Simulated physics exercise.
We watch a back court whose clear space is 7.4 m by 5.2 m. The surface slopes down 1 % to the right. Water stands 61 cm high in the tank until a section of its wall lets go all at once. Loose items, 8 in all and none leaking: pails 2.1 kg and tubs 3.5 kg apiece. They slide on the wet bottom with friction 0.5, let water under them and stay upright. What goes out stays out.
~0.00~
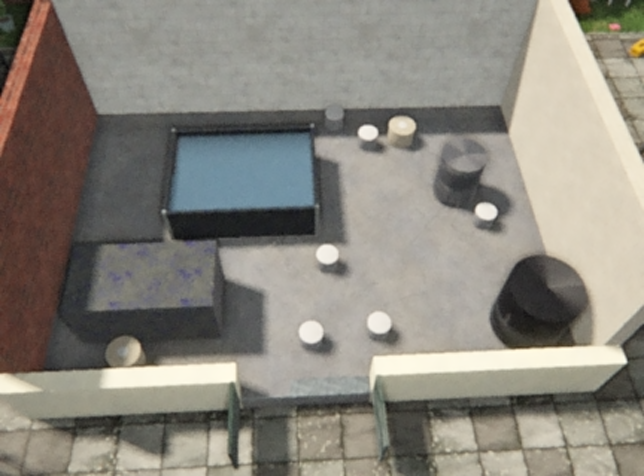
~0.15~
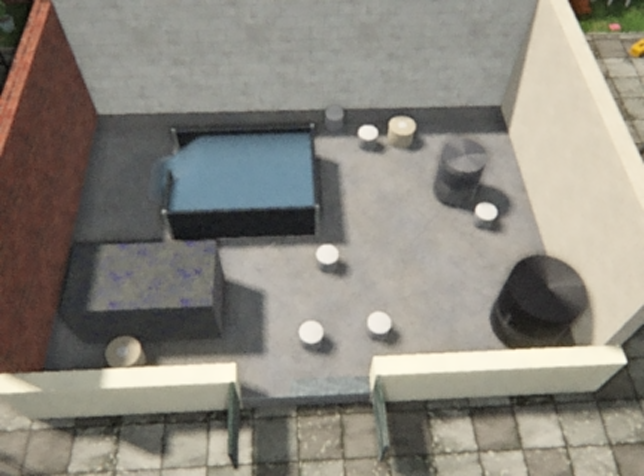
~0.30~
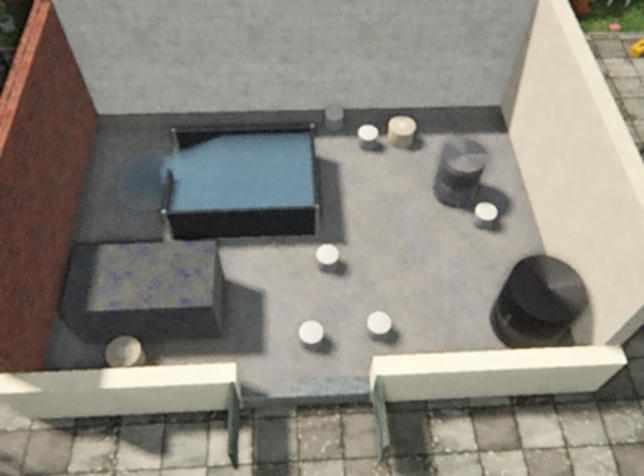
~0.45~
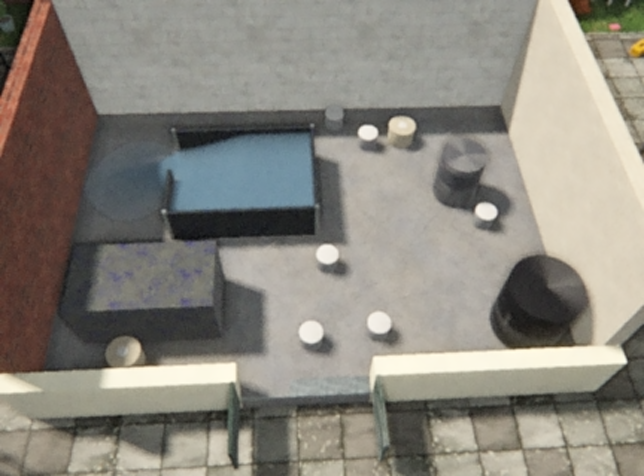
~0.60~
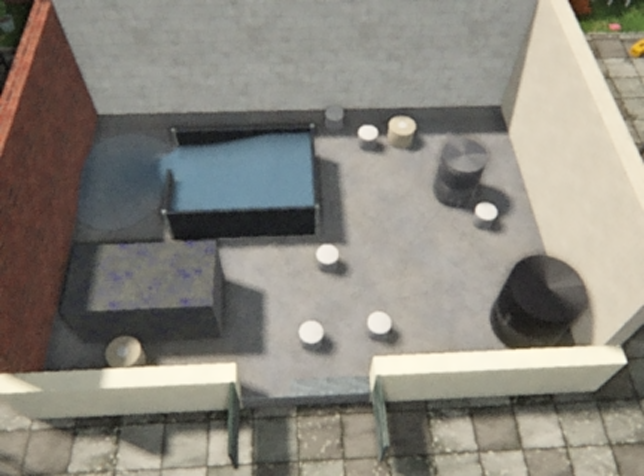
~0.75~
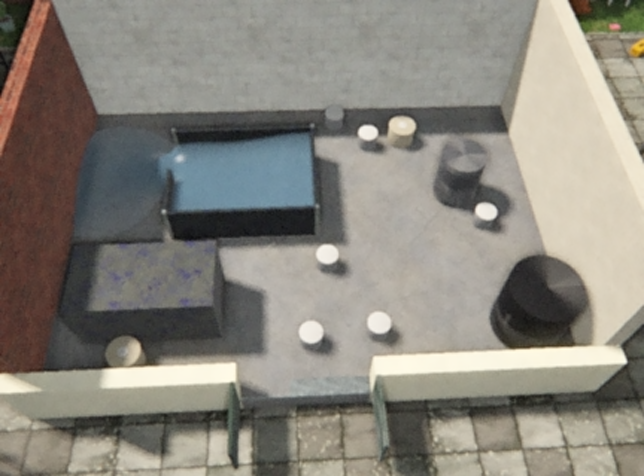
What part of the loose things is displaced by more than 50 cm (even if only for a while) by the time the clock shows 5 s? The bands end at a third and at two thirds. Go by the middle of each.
That comes to two thirds or above.
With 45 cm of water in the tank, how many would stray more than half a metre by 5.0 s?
In that case 4 of them.
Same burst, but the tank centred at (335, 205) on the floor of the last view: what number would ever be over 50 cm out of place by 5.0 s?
In that case 1 of them.
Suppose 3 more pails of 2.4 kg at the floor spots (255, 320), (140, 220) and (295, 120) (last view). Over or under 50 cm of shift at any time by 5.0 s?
In turn: Less, less, more.
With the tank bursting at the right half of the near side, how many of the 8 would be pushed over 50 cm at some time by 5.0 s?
In that case 5 of them.
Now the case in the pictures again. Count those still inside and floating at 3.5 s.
1 of them.
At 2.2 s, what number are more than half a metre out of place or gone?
I count 0.
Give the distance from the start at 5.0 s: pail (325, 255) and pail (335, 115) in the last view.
In turn: 80 cm, 300 cm.
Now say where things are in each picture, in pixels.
In the first picture, a pail at (334, 113), on the bottom; a pail at (327, 254) rests on the ground; 3.4 m2 under water; 0 of 8 have shifted.
In the second picture, a pail at (334, 113), on the bottom; a pail at (327, 254) rests on the ground; water covers 3.9 m2; 0 of 8 have shifted.
In the third picture, a pail at (334, 113) rests on the ground; a pail at (327, 254), on the bottom; 4.5 m2 under water; 0 of 8 have shifted.
In the fourth picture, a pail at (334, 113), on the bottom; a pail at (327, 254) rests on the ground; 5.4 m2 under water; 0 of 8 have shifted.
In the fifth picture, a pail at (334, 113), on the bottom; a pail at (327, 254) rests on the ground; water covers 6.1 m2; 0 of 8 have shifted.
In the sixth picture, a pail at (334, 113) rests on the ground; a pail at (327, 254) rests on the ground; water covers 6.4 m2; 0 of 8 have shifted.
After 1.1 s 0 of 8 are over 50 cm from their spots; 0 afloat.
After 2.2 s 0 of 8 are over 50 cm from their spots; 0 afloat.
After 3.5 s 1 of 8 are over 50 cm from their spots; 1 afloat.
After 5.0 s 6 of 8 are over 50 cm from their spots, and 6 have been at some point; 3 afloat.
